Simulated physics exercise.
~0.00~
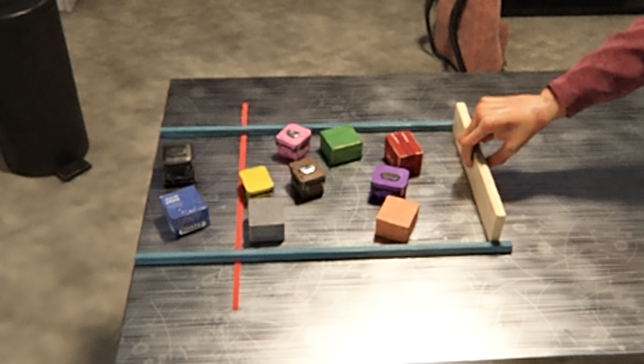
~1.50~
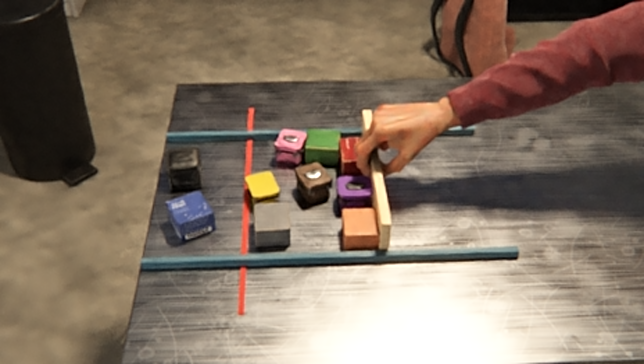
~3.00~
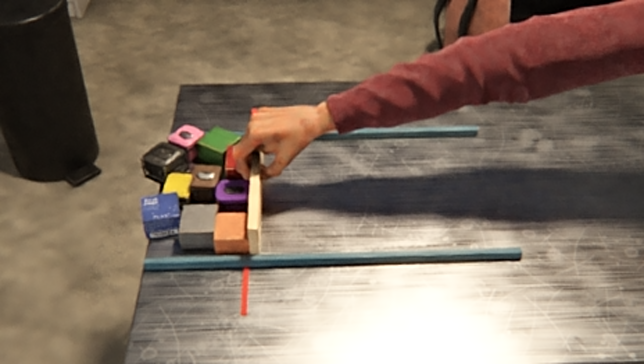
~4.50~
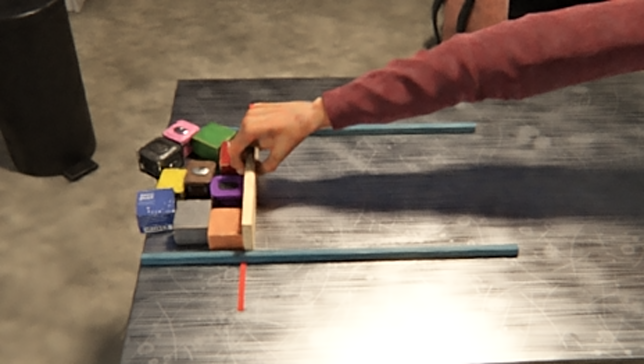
On a dark tabletop, a hand sliding a wooden board leftward, bunching small colourful blocks near the edge, with none falling off.
